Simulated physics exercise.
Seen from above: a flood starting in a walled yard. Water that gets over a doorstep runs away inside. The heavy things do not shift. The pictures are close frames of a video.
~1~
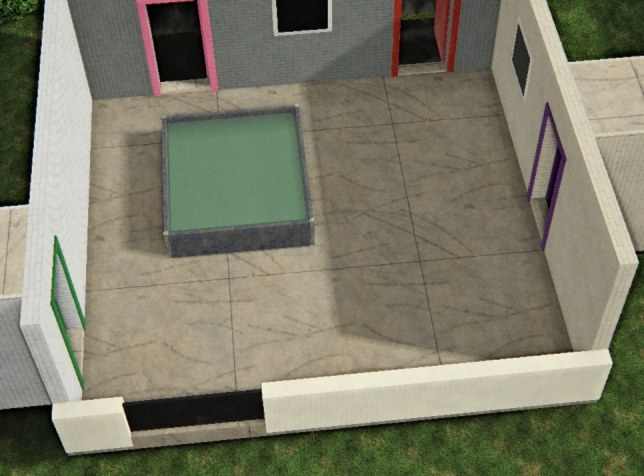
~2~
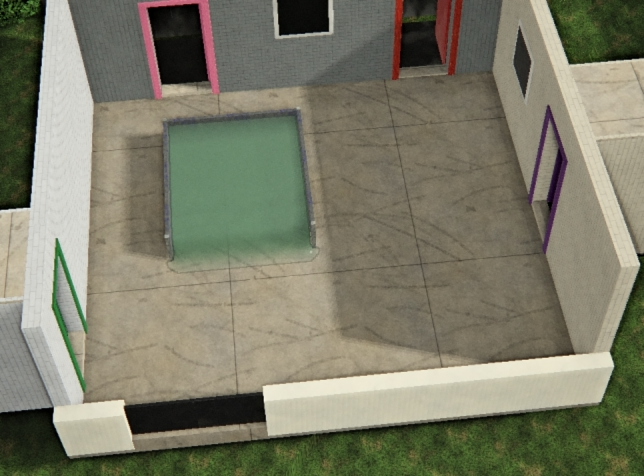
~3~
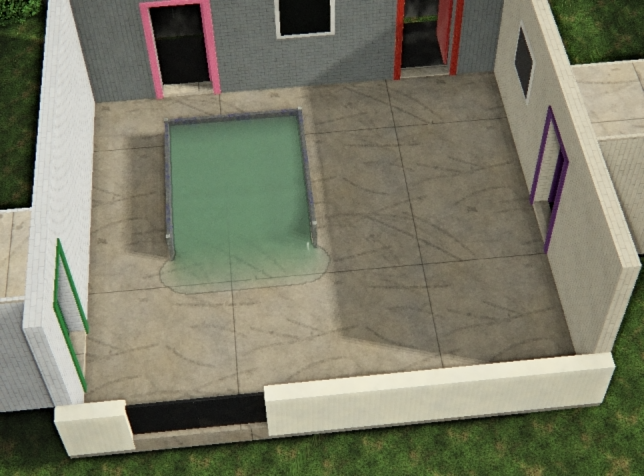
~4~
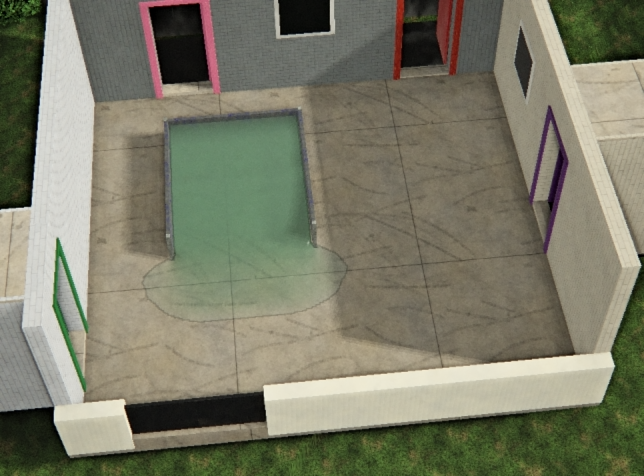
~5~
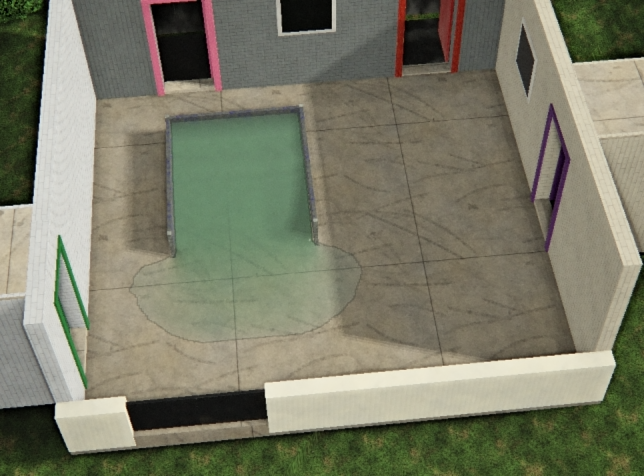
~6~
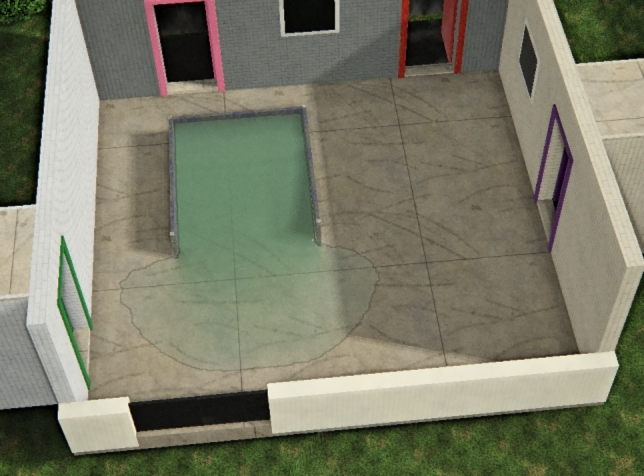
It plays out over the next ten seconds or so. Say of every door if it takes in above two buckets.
The purple door holds within the limit; the pink door holds within the limit; the green door floods; the red door floods.
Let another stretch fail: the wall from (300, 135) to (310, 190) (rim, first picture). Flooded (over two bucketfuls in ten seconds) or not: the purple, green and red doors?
In short: The purple door is over; the green door takes less; the red door is over.
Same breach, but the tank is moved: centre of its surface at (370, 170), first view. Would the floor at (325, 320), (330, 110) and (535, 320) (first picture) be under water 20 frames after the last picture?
As listed: Covered, not flooded, awash.
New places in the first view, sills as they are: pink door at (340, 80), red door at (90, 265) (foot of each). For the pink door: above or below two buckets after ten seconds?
My reading: The pink door lets less in.
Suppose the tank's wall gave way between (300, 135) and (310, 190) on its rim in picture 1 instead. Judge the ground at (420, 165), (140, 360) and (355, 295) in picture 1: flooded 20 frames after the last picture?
In turn: Flooded, free of water, free of water.
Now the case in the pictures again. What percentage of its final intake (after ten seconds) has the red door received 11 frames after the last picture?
I make it 0 per cent.
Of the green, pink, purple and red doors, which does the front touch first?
It is the door marked green.
A moment on, water covers 30 % of the floor; the purple door not reached, the pink door not reached, the green door not reached, the red door not reached.
Next, water covers 35 % of the floor; the purple door not reached, the pink door not reached, the green door wet at the sill, nothing in, the red door not reached.
Then, water covers 40 % of the floor; the purple door not reached, the pink door not reached, the green door under two buckets in, the red door not reached.
Later, water covers 70 % of the floor; the purple door wet at the sill, nothing in, the pink door not reached, the green door over two buckets in, the red door not reached.
In the end, water covers 95 % of the floor; the purple door wet at the sill, nothing in, the pink door under two buckets in, the green door over two buckets in, the red door over two buckets in.
